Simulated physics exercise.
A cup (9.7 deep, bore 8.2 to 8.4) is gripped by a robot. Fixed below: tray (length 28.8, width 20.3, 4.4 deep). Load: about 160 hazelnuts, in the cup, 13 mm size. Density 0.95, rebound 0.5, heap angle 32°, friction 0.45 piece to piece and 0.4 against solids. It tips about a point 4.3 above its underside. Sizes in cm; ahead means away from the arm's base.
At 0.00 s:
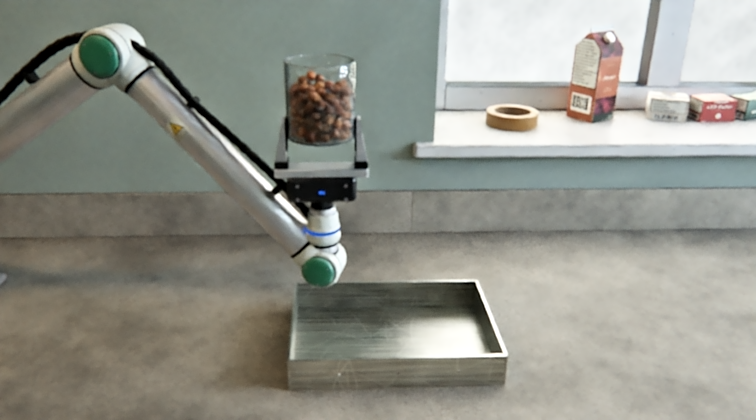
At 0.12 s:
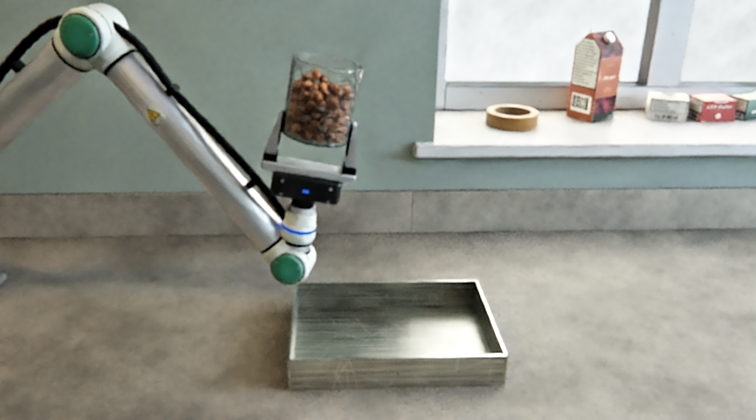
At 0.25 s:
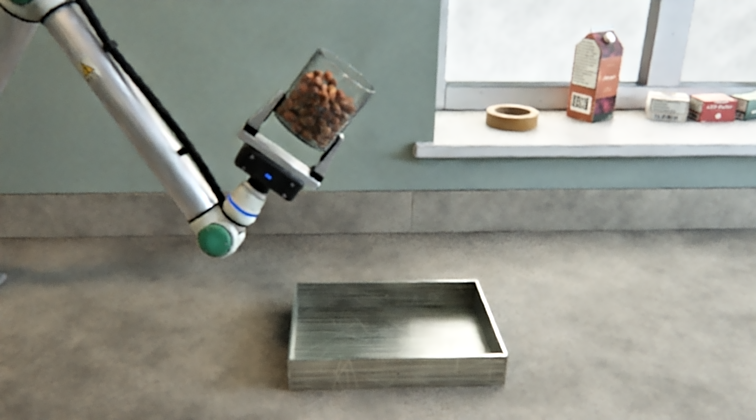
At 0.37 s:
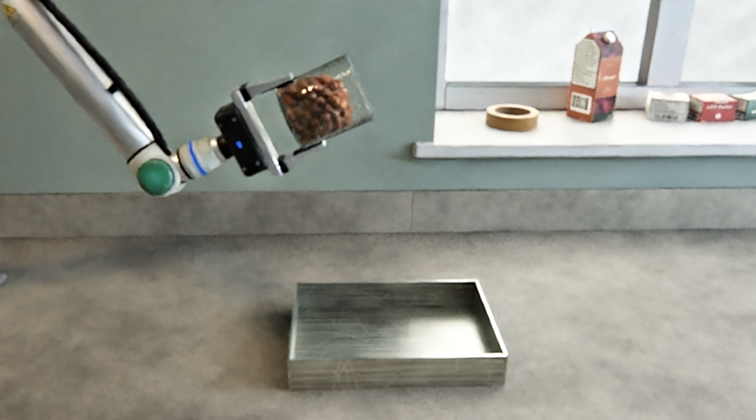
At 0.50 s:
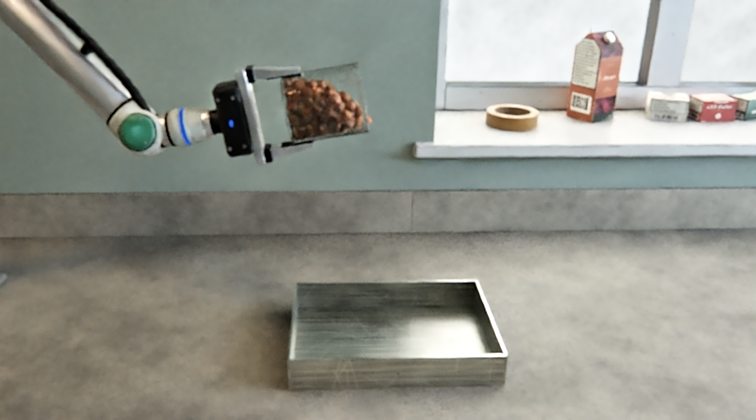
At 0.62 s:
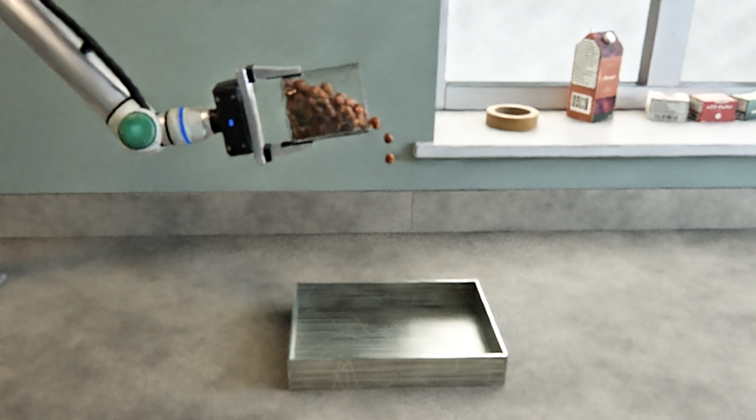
The video shows a robot arm gripping a clear cup of hazelnuts above a metal tray on a countertop, tilting it steadily to the right until it lies nearly sideways, and a few nuts tumble out over its rim.
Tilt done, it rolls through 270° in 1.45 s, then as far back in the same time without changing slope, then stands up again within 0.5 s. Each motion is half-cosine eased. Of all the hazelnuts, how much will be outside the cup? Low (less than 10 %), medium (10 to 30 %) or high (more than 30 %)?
Outside the cup the share is high, more than 30 %.
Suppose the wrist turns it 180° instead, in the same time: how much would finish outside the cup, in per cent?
Then about 40 per cent.
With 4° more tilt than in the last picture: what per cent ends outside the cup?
About 60 per cent.
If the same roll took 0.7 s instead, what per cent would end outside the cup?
In that case some 35 per cent.
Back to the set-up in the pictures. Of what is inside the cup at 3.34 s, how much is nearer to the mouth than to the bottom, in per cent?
Roughly 35 per cent.
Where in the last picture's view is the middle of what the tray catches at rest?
At about (417, 337).
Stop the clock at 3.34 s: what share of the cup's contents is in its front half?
About 65 per cent.
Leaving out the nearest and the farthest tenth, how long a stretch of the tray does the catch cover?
About 22 cm.
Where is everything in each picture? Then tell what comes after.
The first picture shows cup middle at (320, 100), upright; upper third of the load around (320, 96), from x 295 to 350, top at y 80; 157 in the cup.
The second picture shows cup middle at (321, 100), tipped 11°; upper third of the load around (318, 95), from x 290 to 350, top at y 80.
The third picture shows cup middle at (323, 101), tipped 38°; upper third of the load around (314, 95), from x 285 to 350, top at y 75.
The fourth picture shows cup middle at (324, 103), tipped 66°; upper third of the load around (314, 93), from x 285 to 345, top at y 80.
The fifth picture shows cup middle at (325, 104), tipped 81°; upper third of the load around (308, 94), from x 290 to 365, top at y 80.
The sixth picture shows cup middle at (325, 104), tipped 81°; upper third of the load around (309, 97), from x 290 to 390, top at y 85; 155 in the cup, 2 in flight or on a rim.
After 1.98 s, tipped 81°, highest piece 39 above the table; 110 in the cup, 38 in the tray, 2 on the table or floor, 7 in flight or on a rim.
After 3.34 s, tipped 81°, highest piece 39 above the table; 89 in the cup, 62 in the tray, 5 on the table or floor, 1 in flight or on a rim.
After 4.22 s, upright, highest piece 39 above the table; 85 in the cup, 67 in the tray, 5 on the table or floor.
After 4.92 s, upright, highest piece 39 above the table; 85 in the cup, 67 in the tray, 5 on the table or floor.
At rest, 85 in the cup, 67 in the tray, 5 on the table or floor. That is 46 % outside the cup.
